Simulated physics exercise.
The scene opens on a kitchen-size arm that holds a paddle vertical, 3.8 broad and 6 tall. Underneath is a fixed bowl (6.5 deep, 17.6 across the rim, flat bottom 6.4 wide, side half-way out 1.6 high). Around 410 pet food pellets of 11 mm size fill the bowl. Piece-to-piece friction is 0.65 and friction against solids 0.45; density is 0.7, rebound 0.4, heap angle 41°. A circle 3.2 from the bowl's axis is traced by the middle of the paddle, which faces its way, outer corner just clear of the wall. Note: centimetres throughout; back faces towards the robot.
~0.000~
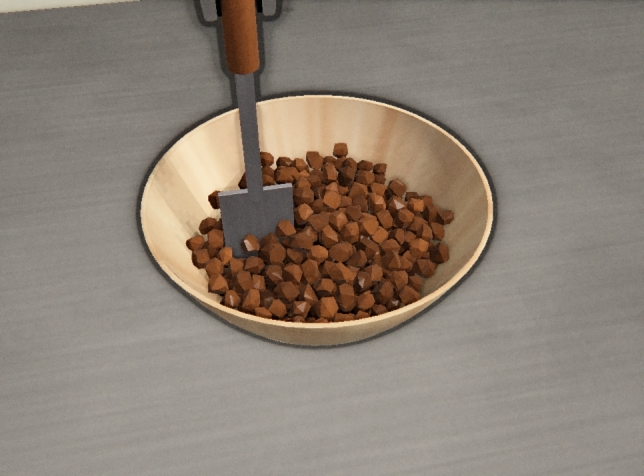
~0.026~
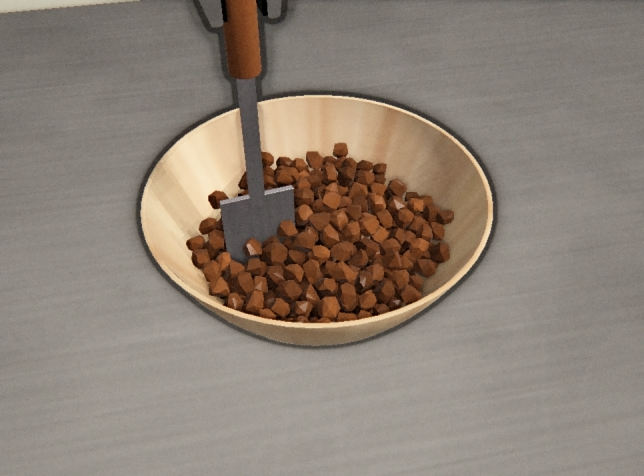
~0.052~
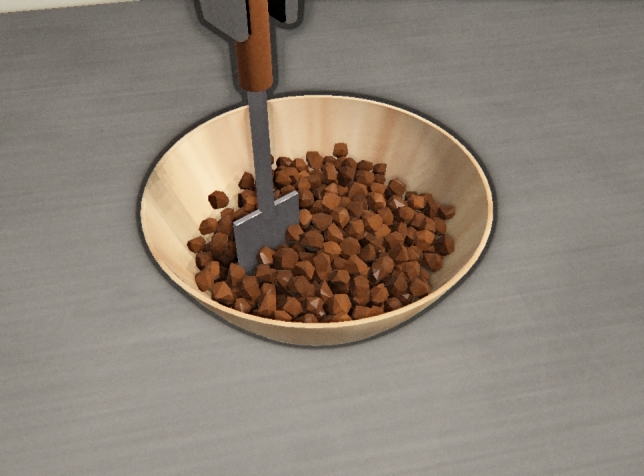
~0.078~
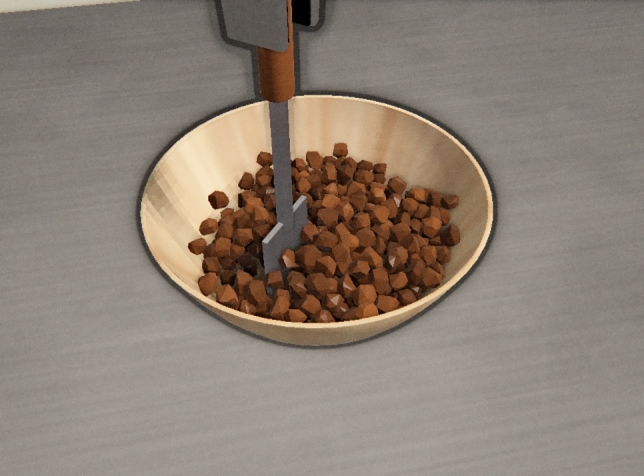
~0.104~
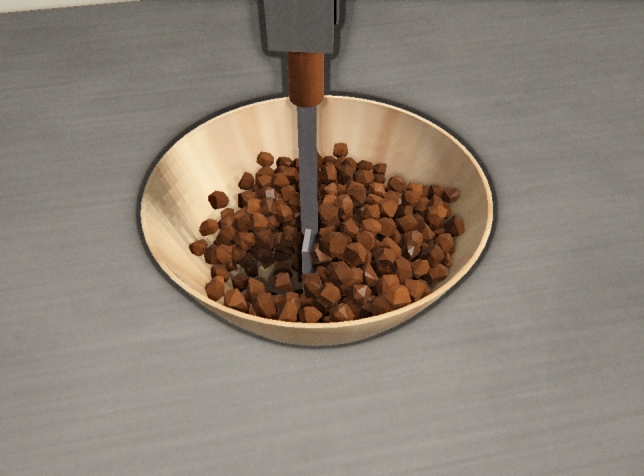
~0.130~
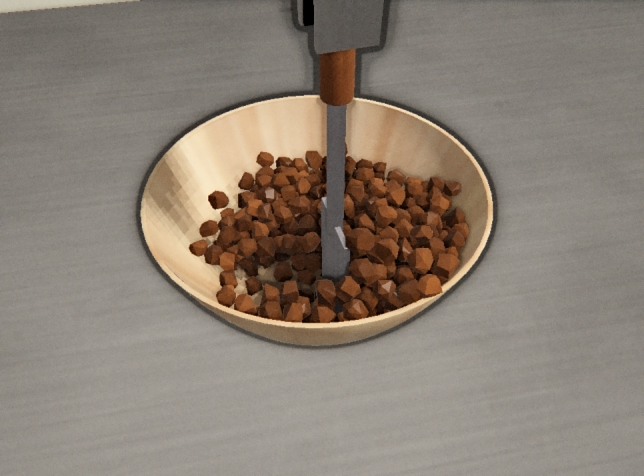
Grey paddle with a brown handle, held by a robot arm, turning and sweeping rightward through brown pellets in a wooden bowl.
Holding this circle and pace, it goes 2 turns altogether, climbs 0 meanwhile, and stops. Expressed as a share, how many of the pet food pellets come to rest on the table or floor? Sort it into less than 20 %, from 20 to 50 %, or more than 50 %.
It goes in from 20 to 50 %.
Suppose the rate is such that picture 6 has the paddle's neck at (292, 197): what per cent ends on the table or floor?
About 15 %.
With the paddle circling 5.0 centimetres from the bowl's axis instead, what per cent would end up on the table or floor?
Roughly 40 percent, I'd expect.
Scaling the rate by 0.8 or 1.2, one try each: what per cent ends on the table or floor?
Roughly 20 and 35 per cent.
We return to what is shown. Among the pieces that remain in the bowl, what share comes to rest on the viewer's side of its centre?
Around 60 per cent of what the bowl keeps.
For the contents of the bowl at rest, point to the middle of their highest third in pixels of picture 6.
Centre of top third: Approx. (249, 271).
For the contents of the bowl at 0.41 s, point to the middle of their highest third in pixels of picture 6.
Near (210, 204).
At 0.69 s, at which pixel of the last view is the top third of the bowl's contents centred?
Near (355, 160).
By 0.41 s, 338° round, highest piece 10 above the table; 339 in the bowl, 41 on the table or floor, 27 in flight or on the tool.
By 0.69 s, 221° round, highest piece 8 above the table; 306 in the bowl, 98 on the table or floor, 3 in flight or on the tool.
By 1.03 s, 0° round, highest piece 7 above the table; 282 in the bowl, 125 on the table or floor.
By 1.73 s, 0° round, highest piece 7 above the table; 282 in the bowl, 125 on the table or floor.
Final count, 282 in the bowl, 125 on the table or floor. That is 31 % on the table or floor.
